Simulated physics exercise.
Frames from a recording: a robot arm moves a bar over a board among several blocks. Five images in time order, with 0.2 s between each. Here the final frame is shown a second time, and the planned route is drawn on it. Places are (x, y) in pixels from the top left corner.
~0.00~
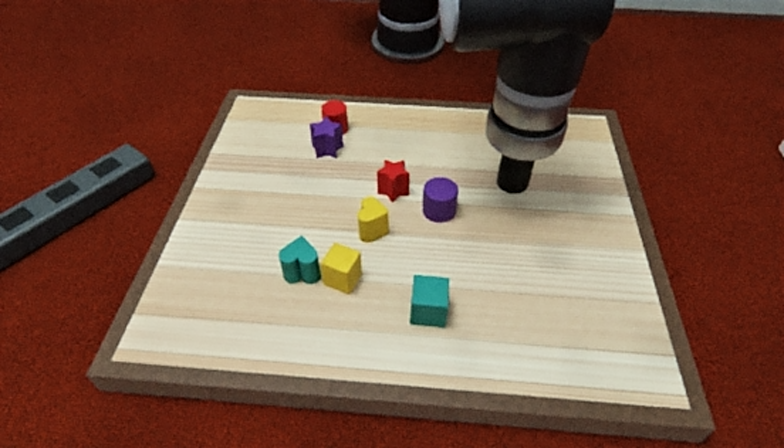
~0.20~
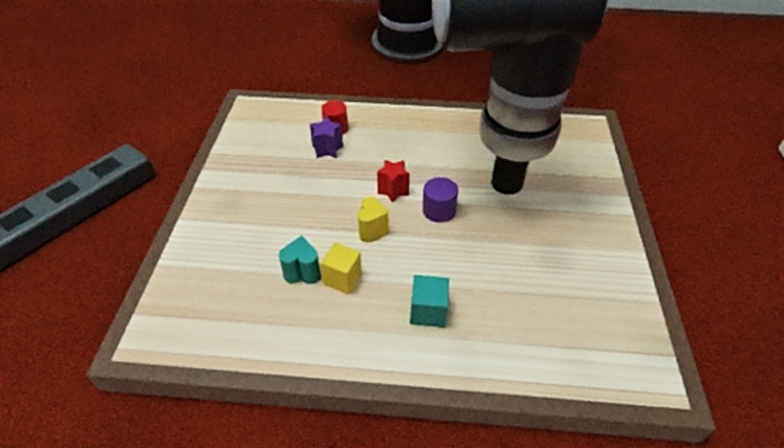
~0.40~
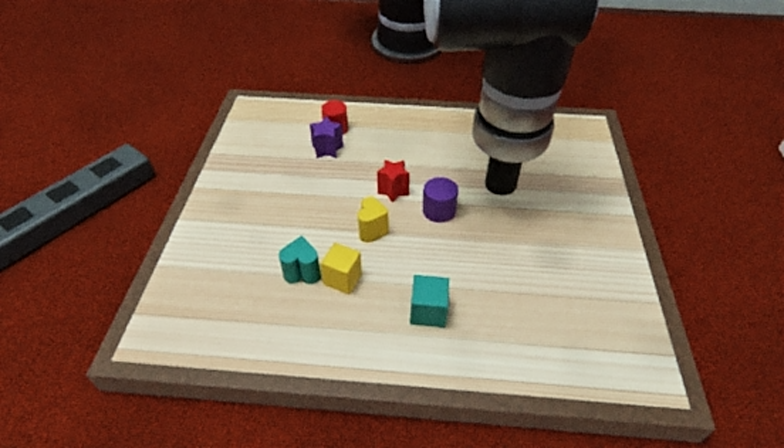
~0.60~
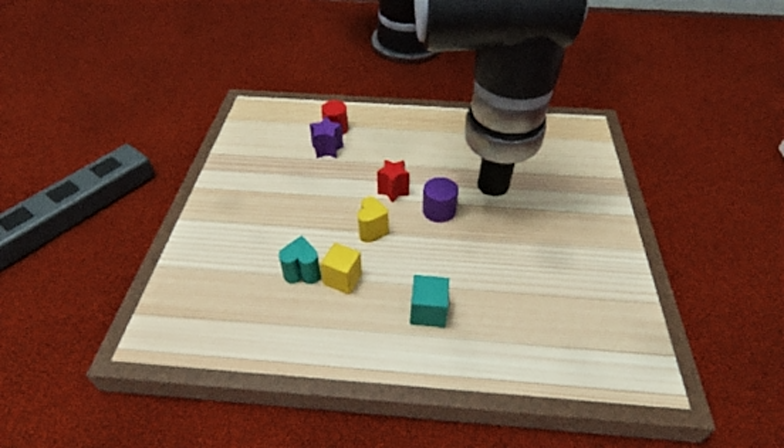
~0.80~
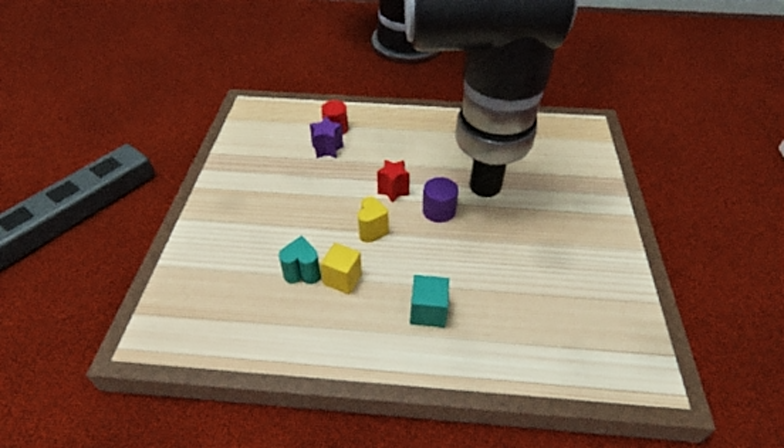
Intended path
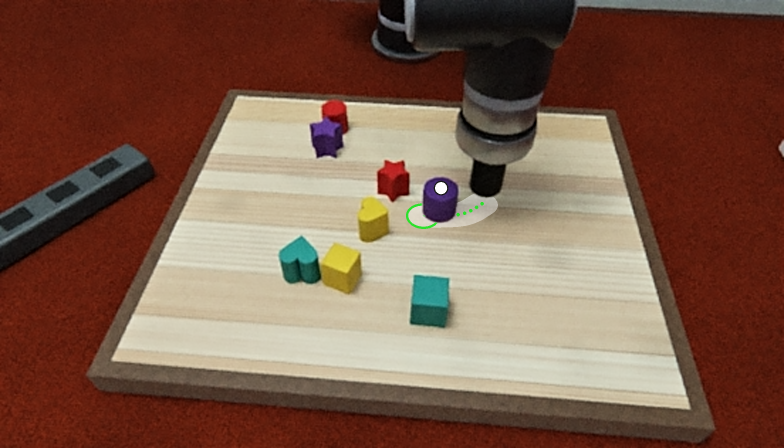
A robot arm moves its black tip slightly left above a board of colored blocks.
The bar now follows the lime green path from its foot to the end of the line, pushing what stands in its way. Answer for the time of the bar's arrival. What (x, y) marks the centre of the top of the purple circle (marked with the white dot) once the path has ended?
Its top middle will sit at (391, 188).
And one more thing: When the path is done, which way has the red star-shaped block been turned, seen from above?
It goes round the way clock hands do.
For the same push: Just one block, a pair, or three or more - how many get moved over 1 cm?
One.
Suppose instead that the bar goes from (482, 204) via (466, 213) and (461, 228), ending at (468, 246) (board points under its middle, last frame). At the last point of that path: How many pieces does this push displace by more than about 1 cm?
Total: One.
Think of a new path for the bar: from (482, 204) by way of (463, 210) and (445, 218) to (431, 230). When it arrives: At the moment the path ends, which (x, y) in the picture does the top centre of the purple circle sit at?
The top centre is at (401, 196).
Drawn move, from (482, 204) via (466, 213) and (445, 215), ending at (423, 216); the dot is on the purple circle.
The first path, step by step. Halfway along, bar at (457, 198); purple circle at (424, 189).
At the end, bar at (424, 199); yellow heart block still; red star-shaped block at (389, 168), turned 30° clockwise; purple circle at (391, 188).
